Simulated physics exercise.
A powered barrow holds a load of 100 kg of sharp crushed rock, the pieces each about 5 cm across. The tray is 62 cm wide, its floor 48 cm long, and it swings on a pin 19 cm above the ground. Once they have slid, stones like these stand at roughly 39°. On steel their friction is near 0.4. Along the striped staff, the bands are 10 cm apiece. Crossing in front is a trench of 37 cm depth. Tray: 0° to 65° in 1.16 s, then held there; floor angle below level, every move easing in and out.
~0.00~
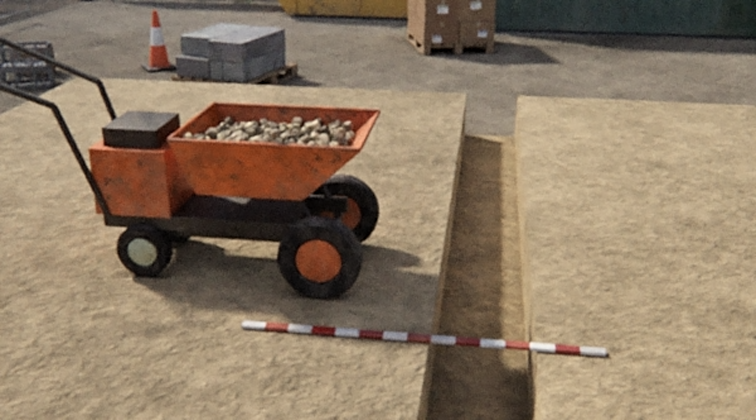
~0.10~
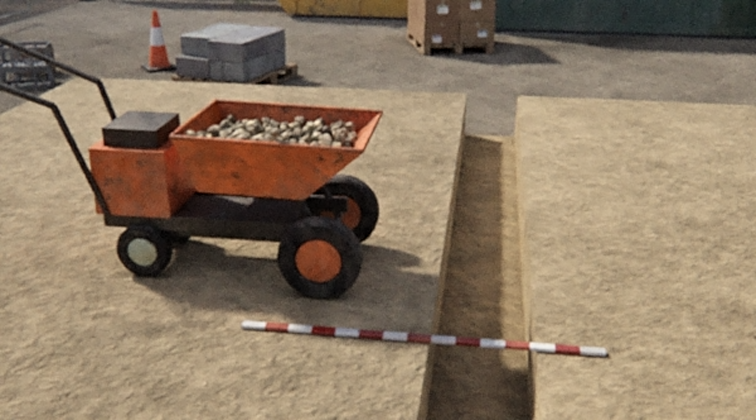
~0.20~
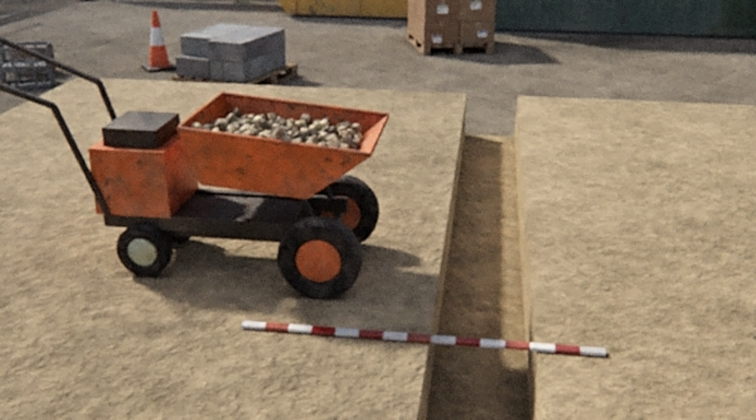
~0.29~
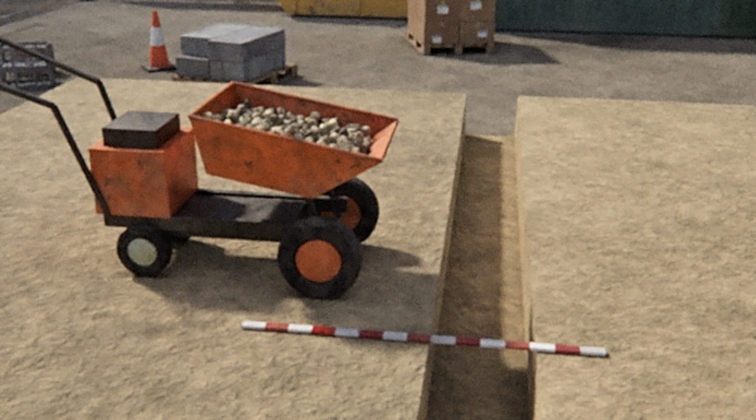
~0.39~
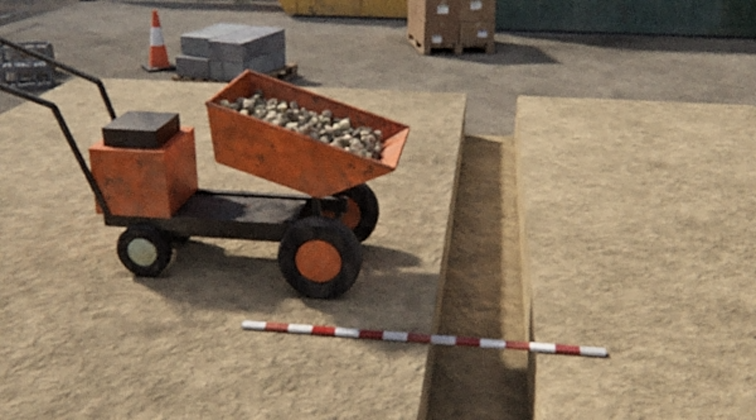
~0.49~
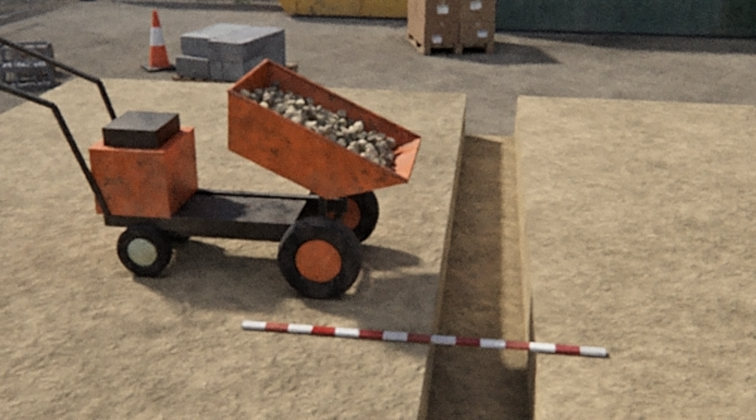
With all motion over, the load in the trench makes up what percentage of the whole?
It makes up about 99 percent of the whole load.
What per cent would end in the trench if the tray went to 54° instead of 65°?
It would be near 30 per cent.
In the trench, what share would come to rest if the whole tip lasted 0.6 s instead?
It would be near 90 percent.
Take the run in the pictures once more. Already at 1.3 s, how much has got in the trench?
I'd say near 25 per cent at that time.
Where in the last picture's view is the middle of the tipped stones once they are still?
Their middle lands near (487, 334).
After 0.9 s the floor is at 55°; 100 % in the tray; the foremost stones are at (436, 211).
After 1.3 s the floor is at 65°; 76 % in the tray, 24 % in the trench; the foremost stones are at (514, 340).
After 1.6 s the floor is at 65°; 35 % in the tray, 64 % in the trench, 1 % past the trench; the foremost stones are at (550, 305).
After 3.6 s the floor is at 65°; 0 % in the tray, 99 % in the trench, 1 % past the trench; the foremost stones are at (559, 322).
